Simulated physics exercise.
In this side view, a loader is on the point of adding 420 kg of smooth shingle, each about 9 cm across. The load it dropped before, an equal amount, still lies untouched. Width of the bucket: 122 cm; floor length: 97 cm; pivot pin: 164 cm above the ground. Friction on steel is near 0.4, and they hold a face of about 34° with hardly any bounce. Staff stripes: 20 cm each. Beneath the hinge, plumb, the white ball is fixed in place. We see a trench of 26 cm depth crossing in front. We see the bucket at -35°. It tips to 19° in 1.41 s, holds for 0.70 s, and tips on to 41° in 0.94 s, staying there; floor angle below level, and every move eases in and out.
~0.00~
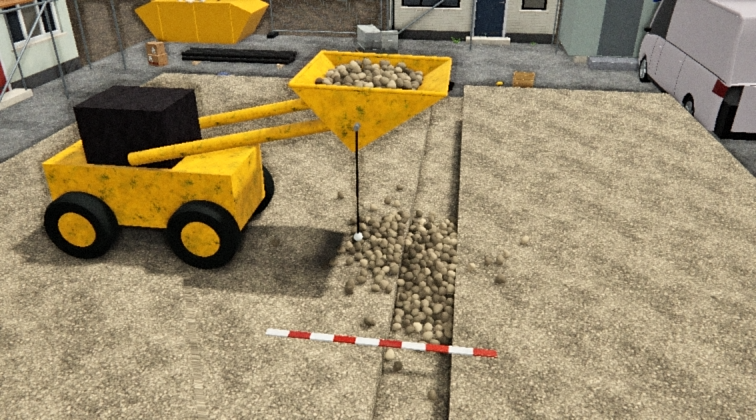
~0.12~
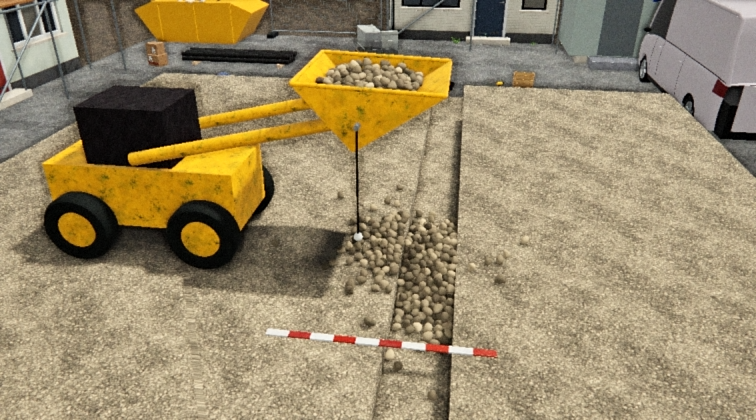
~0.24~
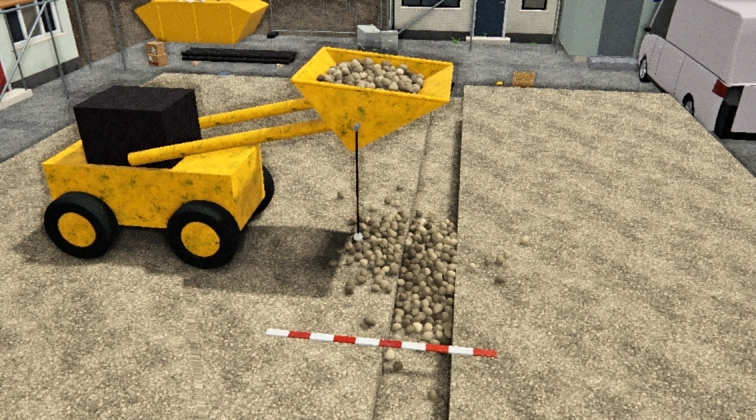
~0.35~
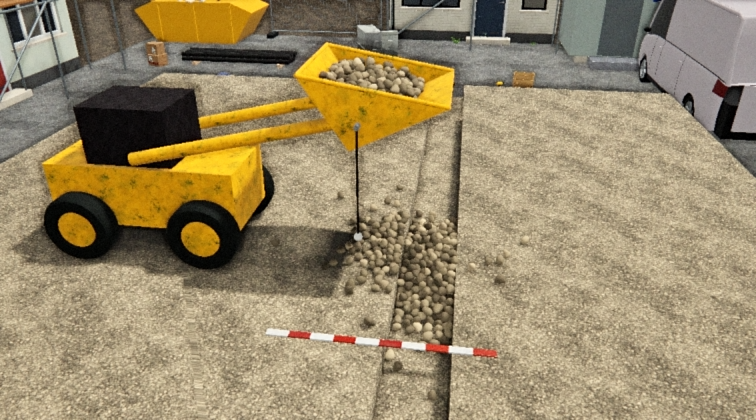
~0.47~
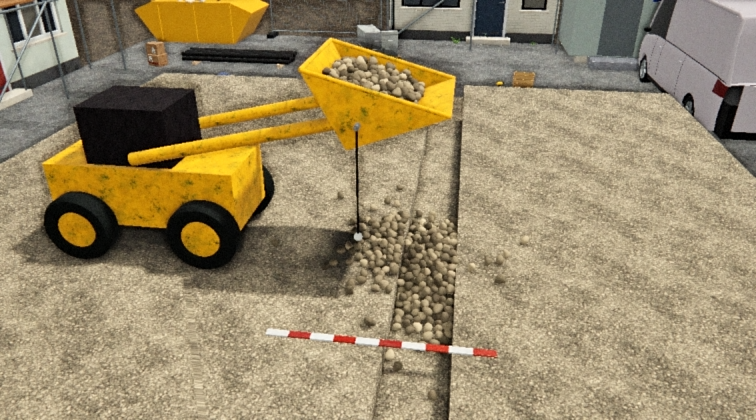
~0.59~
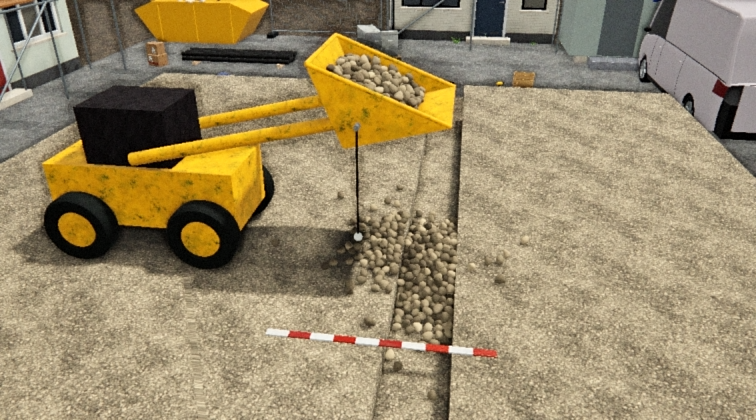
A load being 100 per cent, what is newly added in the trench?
About 19 per cent is added.
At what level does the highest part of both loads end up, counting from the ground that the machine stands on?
Top of heap: Approx. 24 cm above ground level.
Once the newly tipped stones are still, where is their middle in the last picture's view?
Around (490, 253).
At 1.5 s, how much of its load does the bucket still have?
Still inside: Some 90 %.
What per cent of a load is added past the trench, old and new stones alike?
Roughly 80 in a hundred, I'd estimate.
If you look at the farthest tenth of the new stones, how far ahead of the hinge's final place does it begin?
Distance ahead of it: About 180 cm.
After 1.1 s the floor is at 11°; in per cent of one load, 100 in the bucket, 20 short of the trench, 78 in the trench, 1 past the trench; the foremost stones are at (488, 262).
After 1.5 s the floor is at 19°; in per cent of one load, 88 in the bucket, 20 short of the trench, 90 in the trench, 2 past the trench; the foremost stones are at (490, 238).
After 3.5 s the floor is at 41°; in per cent of one load, 0 in the bucket, 20 short of the trench, 96 in the trench, 83 past the trench; the foremost stones are at (651, 279).
After 6.3 s the floor is at 41°; in per cent of one load, 0 in the bucket, 20 short of the trench, 98 in the trench, 82 past the trench; the foremost stones are at (652, 280). Net gain in the trench, 19.
